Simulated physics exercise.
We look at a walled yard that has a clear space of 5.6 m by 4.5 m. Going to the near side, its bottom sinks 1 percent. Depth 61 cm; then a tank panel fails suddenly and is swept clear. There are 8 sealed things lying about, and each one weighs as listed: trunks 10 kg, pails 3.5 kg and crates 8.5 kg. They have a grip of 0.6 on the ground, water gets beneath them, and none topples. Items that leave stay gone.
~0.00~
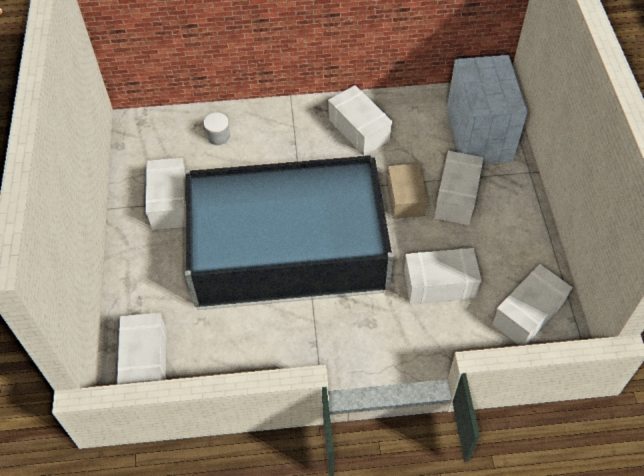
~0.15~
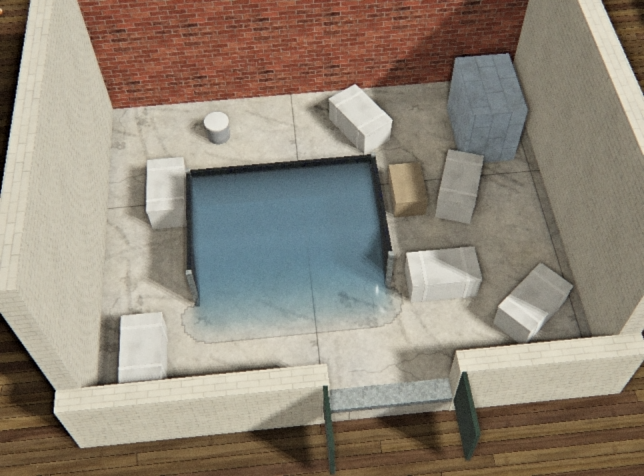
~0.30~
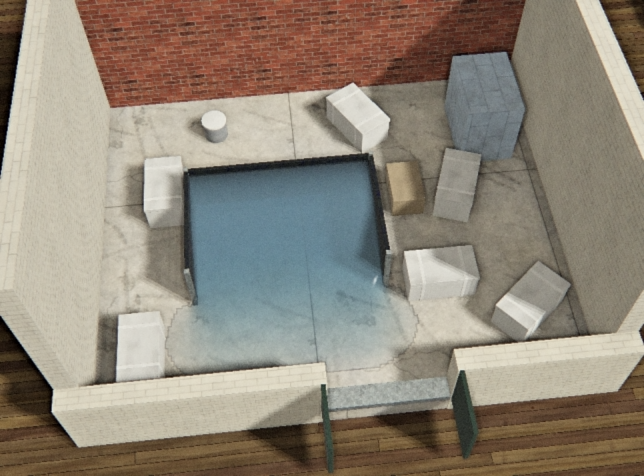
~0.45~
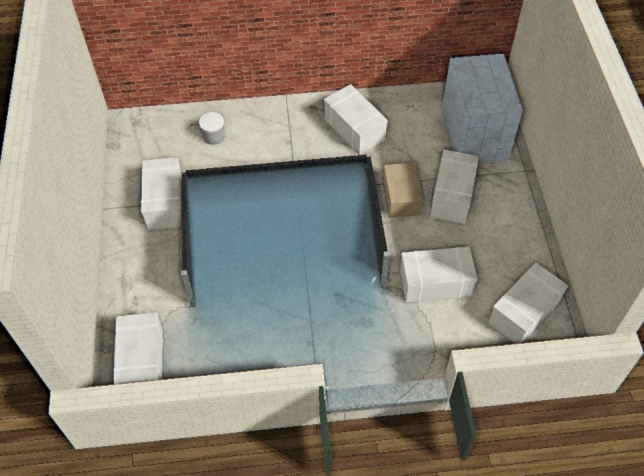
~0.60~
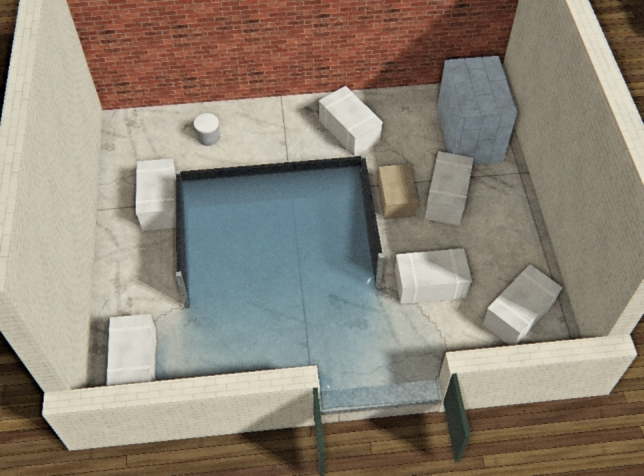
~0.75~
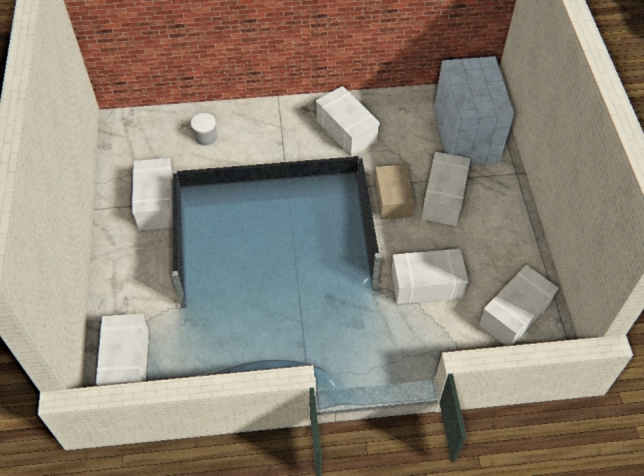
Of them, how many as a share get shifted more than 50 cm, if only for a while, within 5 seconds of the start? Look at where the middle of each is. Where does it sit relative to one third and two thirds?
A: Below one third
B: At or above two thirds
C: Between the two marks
(C) Between the two marks.
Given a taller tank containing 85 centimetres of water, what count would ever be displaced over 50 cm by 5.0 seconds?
That would give 5.
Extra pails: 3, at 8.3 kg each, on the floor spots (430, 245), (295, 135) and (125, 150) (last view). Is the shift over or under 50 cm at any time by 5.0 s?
Within it, within it, beyond it.
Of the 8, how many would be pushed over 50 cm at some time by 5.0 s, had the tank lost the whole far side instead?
Result: 7 of them.
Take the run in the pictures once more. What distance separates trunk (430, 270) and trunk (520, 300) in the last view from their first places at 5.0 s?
The first is off by 5 cm, the second by 100 cm.
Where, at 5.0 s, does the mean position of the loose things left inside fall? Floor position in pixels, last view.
They average out to somewhere around (345, 180).
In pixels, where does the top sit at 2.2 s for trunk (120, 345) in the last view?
Estimated pixel: Around (148, 246).
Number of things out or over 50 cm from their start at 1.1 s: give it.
By then the count is 0.
After 1.1 s 0 of 8 are over 50 cm from their spots; 0 afloat.
After 2.2 s 1 of 8 are over 50 cm from their spots; 0 afloat.
After 3.5 s 3 of 8 are over 50 cm from their spots; 2 afloat.
After 5.0 s 4 of 8 are over 50 cm from their spots, and 4 have been at some point; 3 afloat.
